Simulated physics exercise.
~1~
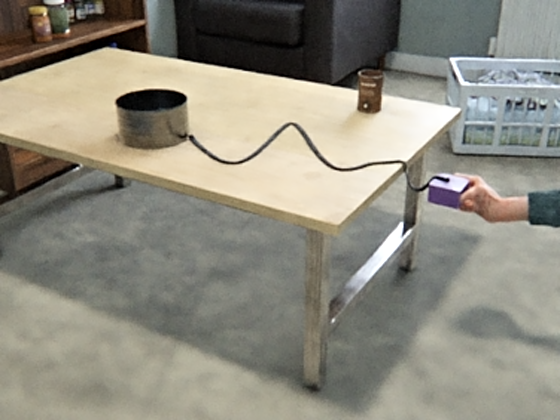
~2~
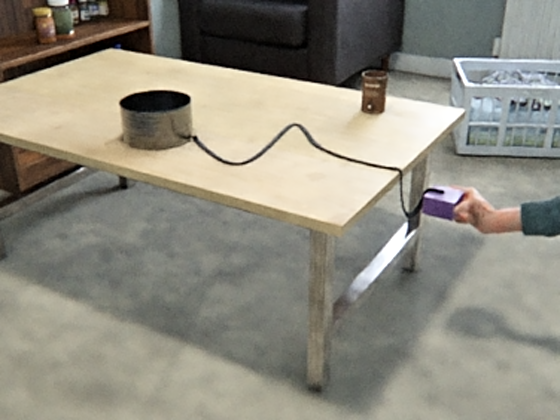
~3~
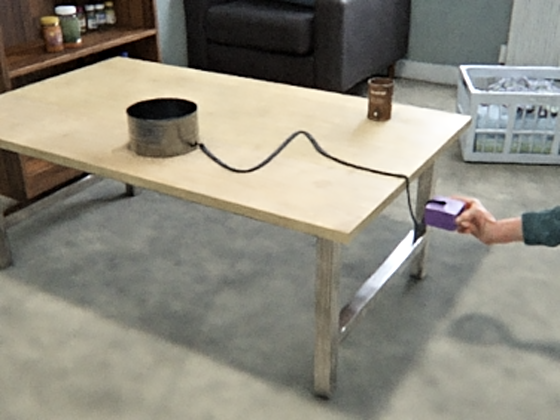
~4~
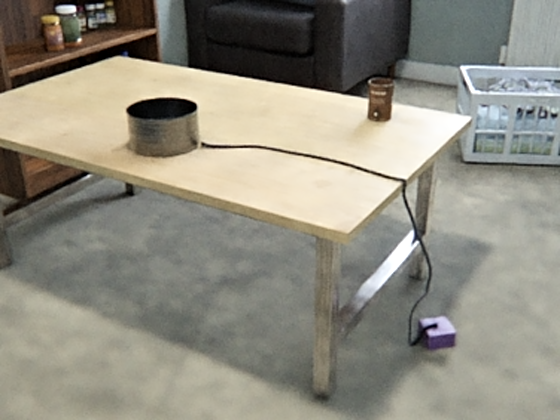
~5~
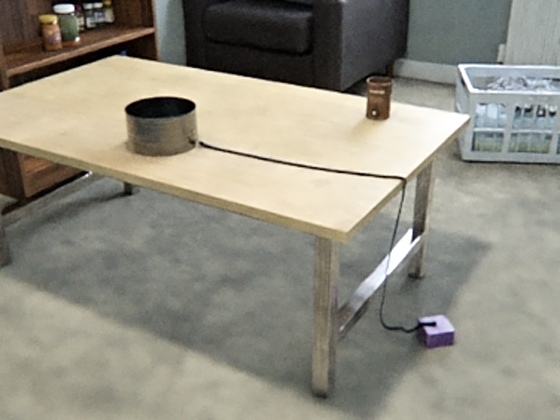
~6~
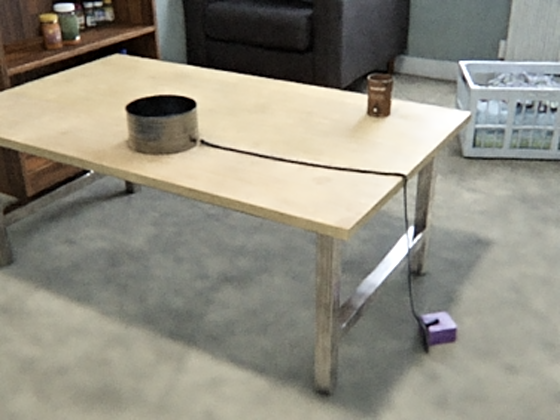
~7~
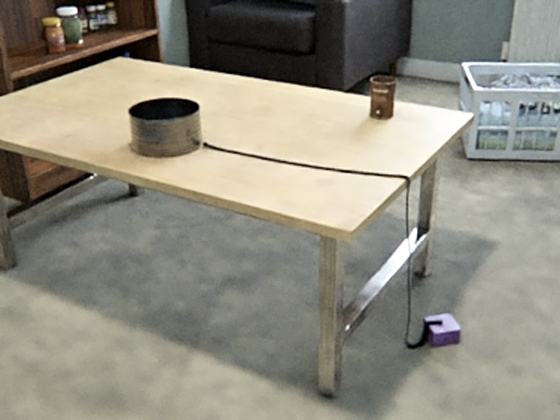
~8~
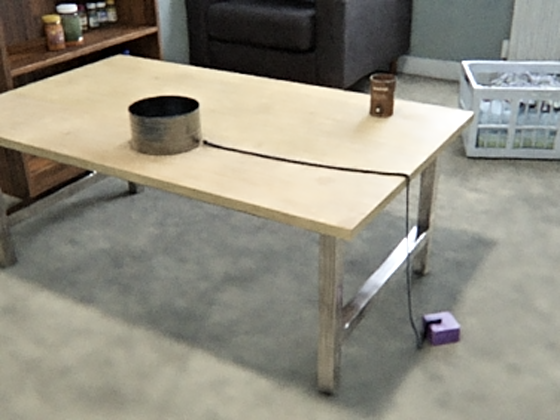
A purple block on a dark ribbon is held by a hand just off the right end of a pale wooden table. The ribbon runs up over the table's edge and across the top in a loose wave to a dark round pot, with a brown cup standing nearby. The hand lowers the block slightly, then lets go and draws back out of view. The block drops to the grey carpet, and the ribbon straightens across the tabletop. Its hanging part shifts a little before settling, with the block resting on the floor and the pot and cup still in place.
